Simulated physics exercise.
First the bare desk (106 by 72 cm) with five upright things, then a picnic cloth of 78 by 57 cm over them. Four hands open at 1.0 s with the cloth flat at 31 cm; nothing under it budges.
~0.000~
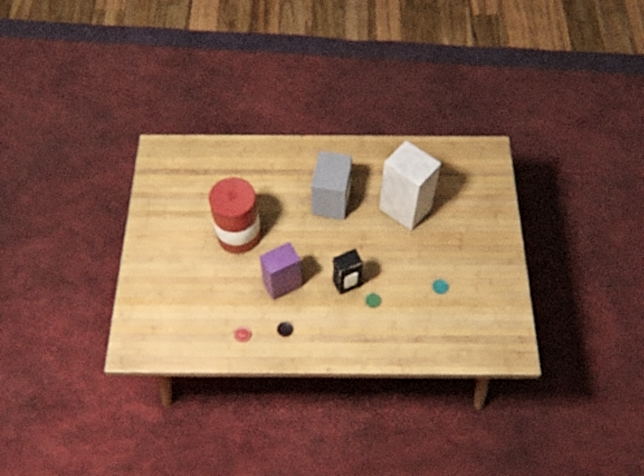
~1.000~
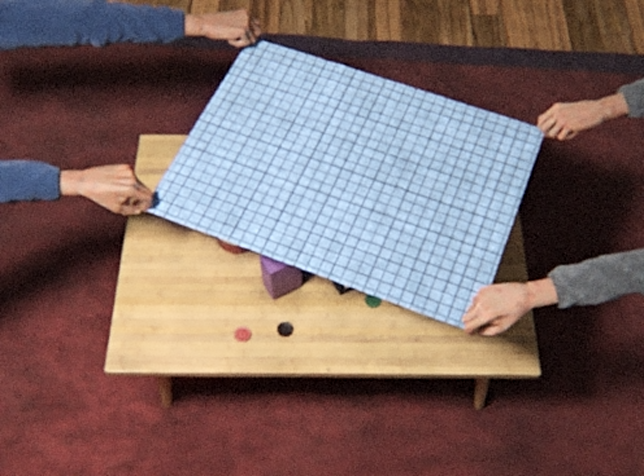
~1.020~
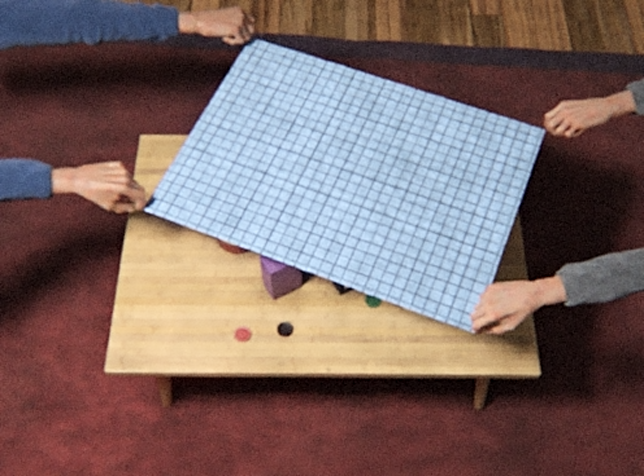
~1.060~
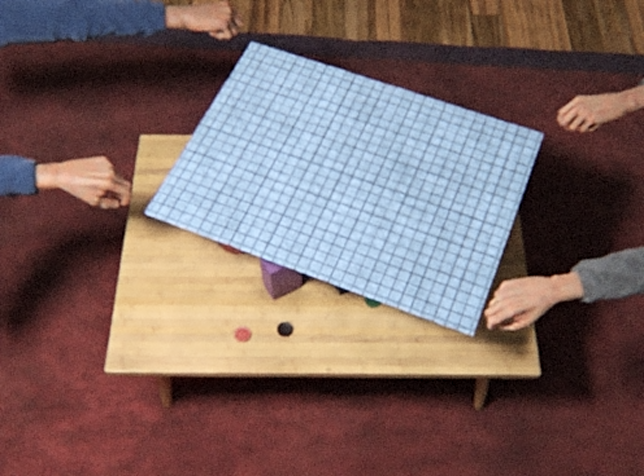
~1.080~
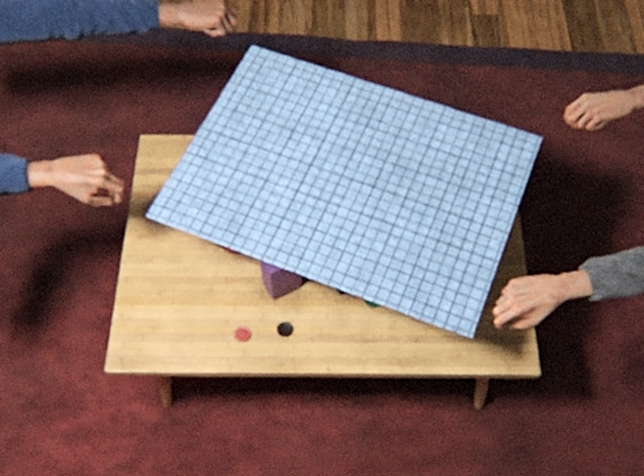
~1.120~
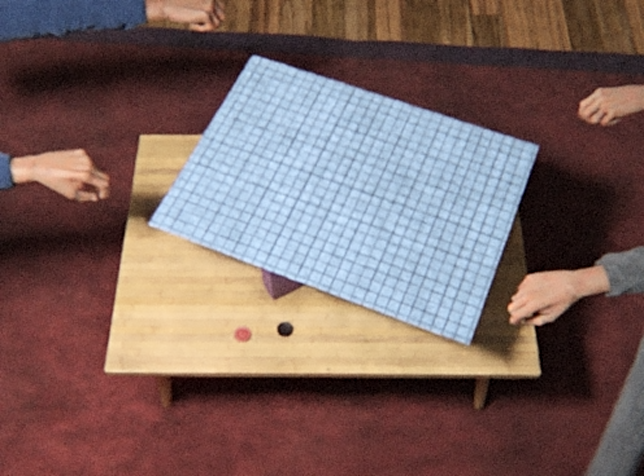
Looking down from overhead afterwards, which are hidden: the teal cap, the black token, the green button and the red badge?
The teal cap vanishes under it, the black token still shows, the green button vanishes under it, the red badge still shows.
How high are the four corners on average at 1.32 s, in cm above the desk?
Some 3 cm up.
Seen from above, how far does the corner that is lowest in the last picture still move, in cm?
About 14 cm.
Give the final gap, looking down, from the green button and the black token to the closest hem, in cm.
Roughly 6 cm, 5 cm.
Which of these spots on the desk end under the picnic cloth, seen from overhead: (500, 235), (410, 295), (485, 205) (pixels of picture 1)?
The first stays uncovered; the second gets covered; the third remains in the open.
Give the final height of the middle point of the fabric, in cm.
Some 16 cm up.
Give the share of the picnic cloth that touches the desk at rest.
Some 10 per cent.
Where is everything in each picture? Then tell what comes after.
Teal cap (441, 286); black token (285, 329); green button (373, 300); red badge (243, 334); grey carton (332, 171), 14 cm tall; black box (348, 260), 13 cm tall; red tin (232, 196), 19 cm tall; purple block (280, 258), 15 cm tall; white block (413, 163), 22 cm tall, in the first picture.
Picnic cloth corners (143, 209) (251, 37) (545, 130) (474, 332); highest point 31 cm, lowest 31 cm, in the second picture.
Picnic cloth corners (143, 210) (251, 38); highest point 31 cm, lowest 31 cm, in the third picture.
Picnic cloth corners (145, 213) (252, 42); highest point 29 cm, lowest 29 cm, in the fourth picture.
Picnic cloth corners (146, 216) (252, 46); highest point 28 cm, lowest 28 cm, in the fifth picture.
Picnic cloth corners (149, 225) (253, 56) (538, 147) (468, 345); highest point 24 cm, lowest 24 cm, in the sixth picture.
By 1.3 s, 10 % of it is down, spanning 71 by 64 cm, above green button, teal cap.
By 1.5 s, 10 % of it is down, spanning 77 by 62 cm, above green button, teal cap.
By 1.7 s, 10 % of it is down, spanning 75 by 62 cm, above green button, teal cap.
By 1.9 s, 10 % of it is down, spanning 74 by 61 cm, above green button, teal cap.
By 2.7 s, 10 % of it is down, spanning 73 by 61 cm, above green button, teal cap.
